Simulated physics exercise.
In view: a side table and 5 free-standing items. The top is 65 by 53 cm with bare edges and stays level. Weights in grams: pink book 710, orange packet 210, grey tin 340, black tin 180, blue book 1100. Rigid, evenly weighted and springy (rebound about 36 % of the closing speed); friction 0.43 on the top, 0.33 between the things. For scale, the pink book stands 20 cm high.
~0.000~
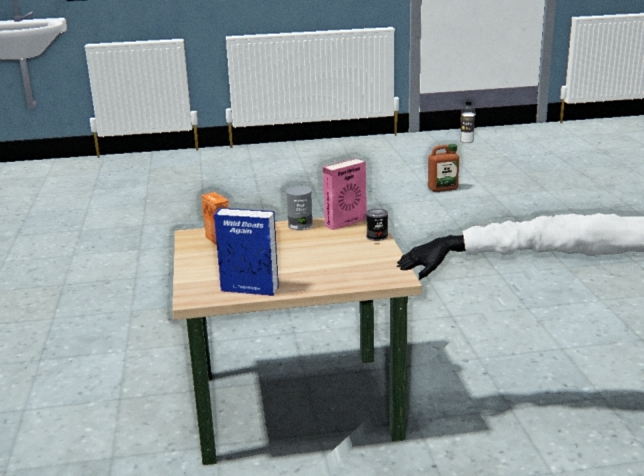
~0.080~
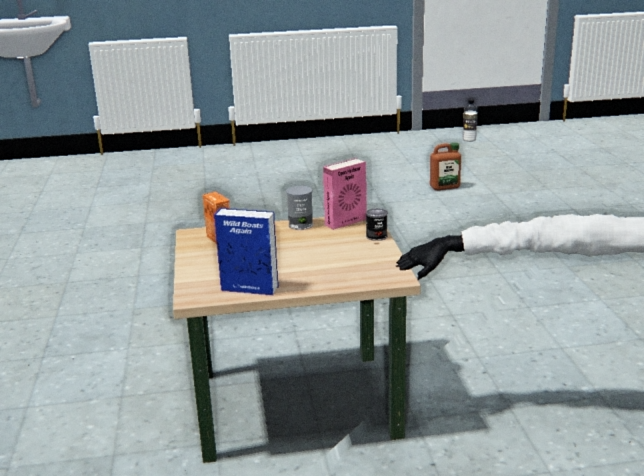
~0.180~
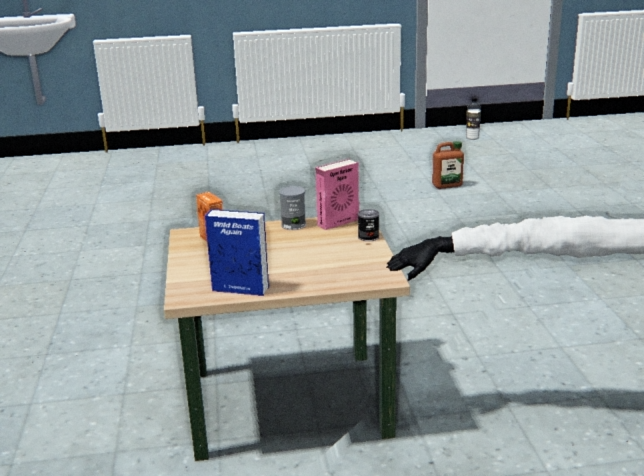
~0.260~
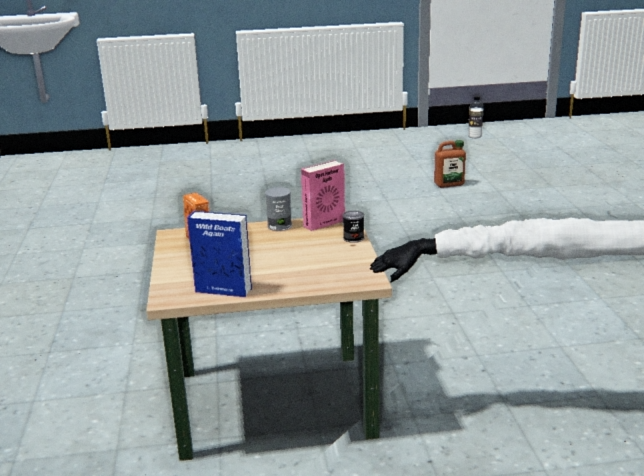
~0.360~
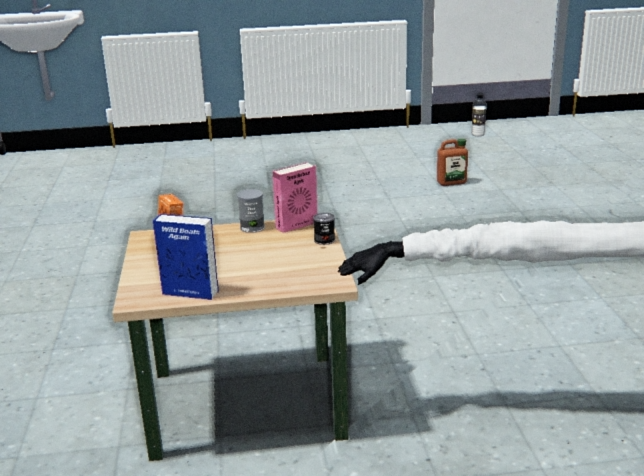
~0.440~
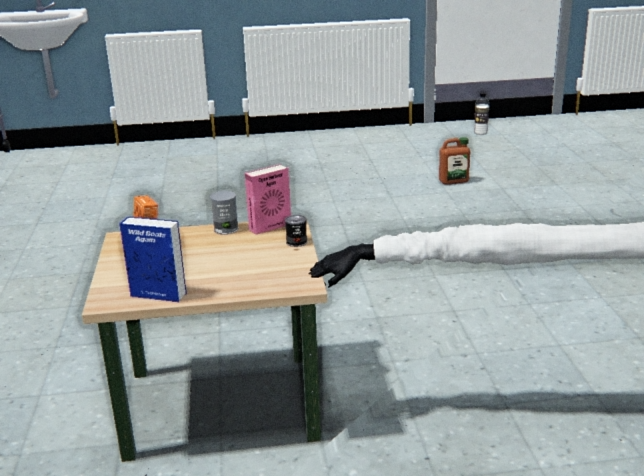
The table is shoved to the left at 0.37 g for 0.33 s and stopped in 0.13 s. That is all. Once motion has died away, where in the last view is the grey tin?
Resting place of the grey tin: (189, 215).
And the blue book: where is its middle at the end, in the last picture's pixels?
Near (110, 263).
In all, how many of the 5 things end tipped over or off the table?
That comes to 1.
Around 0.64 s, table shifted 28 cm; grey tin shifted 8 cm near (190, 215); orange packet on its side; pink book shifted 9 cm.
Around 1.04 s, table shifted 28 cm; orange packet now off the table; grey tin shifted 9 cm near (189, 215); pink book shifted 9 cm.
Finally (1.4 s), off the table, orange packet; not toppled but over 5 cm from the start, pink book, grey tin, black tin and blue book. Final places as that camera would see them, grey tin near (189, 215).
